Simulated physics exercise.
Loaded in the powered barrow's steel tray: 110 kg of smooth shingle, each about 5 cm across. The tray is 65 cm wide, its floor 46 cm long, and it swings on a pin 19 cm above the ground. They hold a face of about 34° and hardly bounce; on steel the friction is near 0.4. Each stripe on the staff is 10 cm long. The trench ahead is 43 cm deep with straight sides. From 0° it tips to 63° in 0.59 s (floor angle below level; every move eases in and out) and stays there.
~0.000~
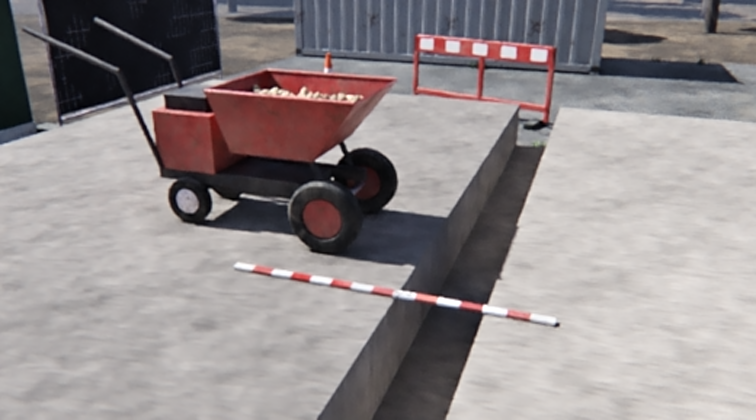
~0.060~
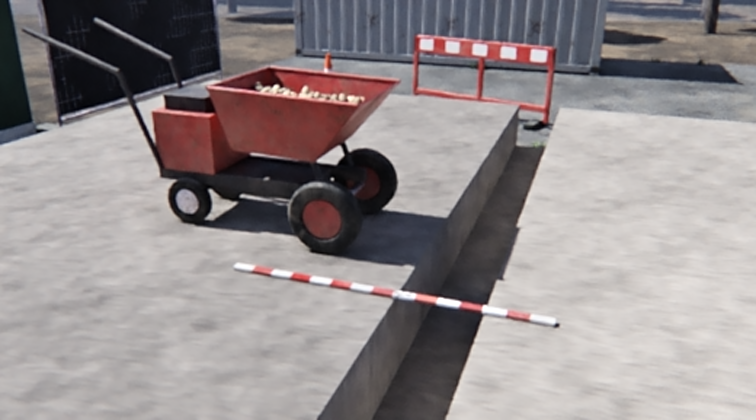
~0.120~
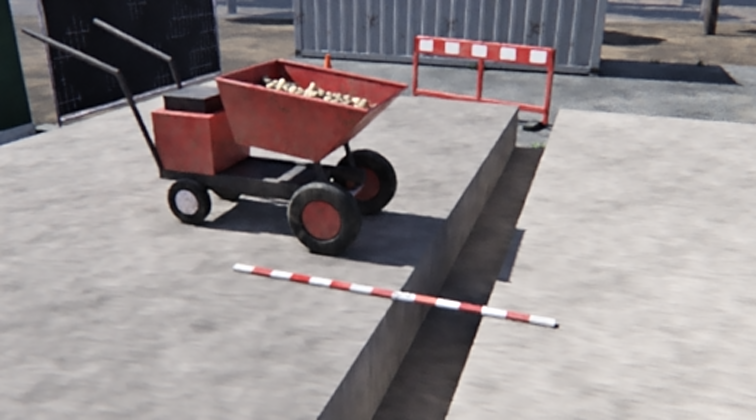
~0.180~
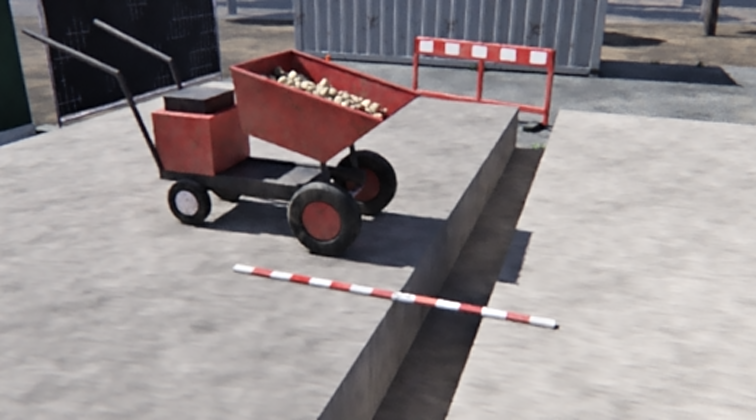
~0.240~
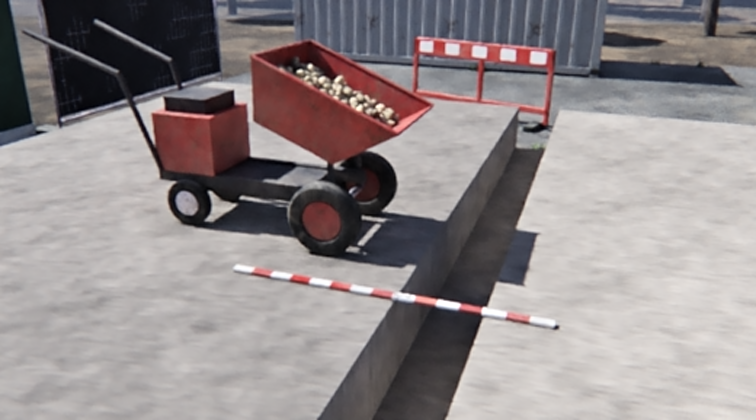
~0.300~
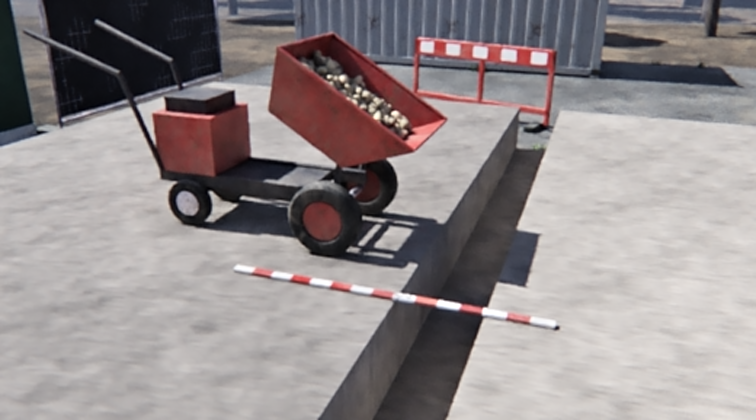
A red powered barrow stood still beside a narrow trench, behind a red-and-white striped staff, while its tray of pale stones tilted forward, gently at first and then steeply, its back end rising high.
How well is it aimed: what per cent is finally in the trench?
About 54 per cent.
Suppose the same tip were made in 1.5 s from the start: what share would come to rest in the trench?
In that case some 85 per cent.
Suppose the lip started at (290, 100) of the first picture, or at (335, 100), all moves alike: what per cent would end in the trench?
Near 85 per cent from the first place, 70 from the second.
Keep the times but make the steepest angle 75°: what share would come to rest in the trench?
It would be near 45 per cent.
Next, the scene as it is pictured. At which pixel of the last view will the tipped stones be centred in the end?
Their middle is at about (498, 307).
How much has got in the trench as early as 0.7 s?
Some 15 per cent.
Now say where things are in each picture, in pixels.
In the first picture, lip at (354, 104), floor tilted 0°, highest stones at (299, 96).
In the second picture, lip at (358, 106), floor tilted 2°, highest stones at (283, 94); the stones move at 0.4 m/s on average.
In the third picture, the tray is at 7°, its lip at (368, 112); the top of the load is at (273, 86); the stones move at 0.9 m/s on average.
In the fourth picture, the tray is at 14°, its lip at (382, 121); the top of the load is at (285, 78); the stones move at 1.2 m/s on average.
In the fifth picture, the tray is at 23°, its lip at (398, 135); the top of the load is at (298, 68); the stones move at 1.4 m/s on average.
In the sixth picture, lip at (414, 151), floor tilted 32°, highest stones at (318, 62); the stones move at 1.5 m/s on average.
After 0.4 s the floor is at 53°; 100 % in the tray; the foremost stones are at (423, 167).
After 0.7 s the floor is at 63°; 86 % in the tray, 14 % in the trench; the foremost stones are at (501, 219).
After 1.0 s the floor is at 63°; 32 % in the tray, 23 % in the trench, 45 % past the trench; the foremost stones are at (660, 280).
After 3.0 s the floor is at 63°; 0 % in the tray, 54 % in the trench, 46 % past the trench; the foremost stones are past the picture's edge.
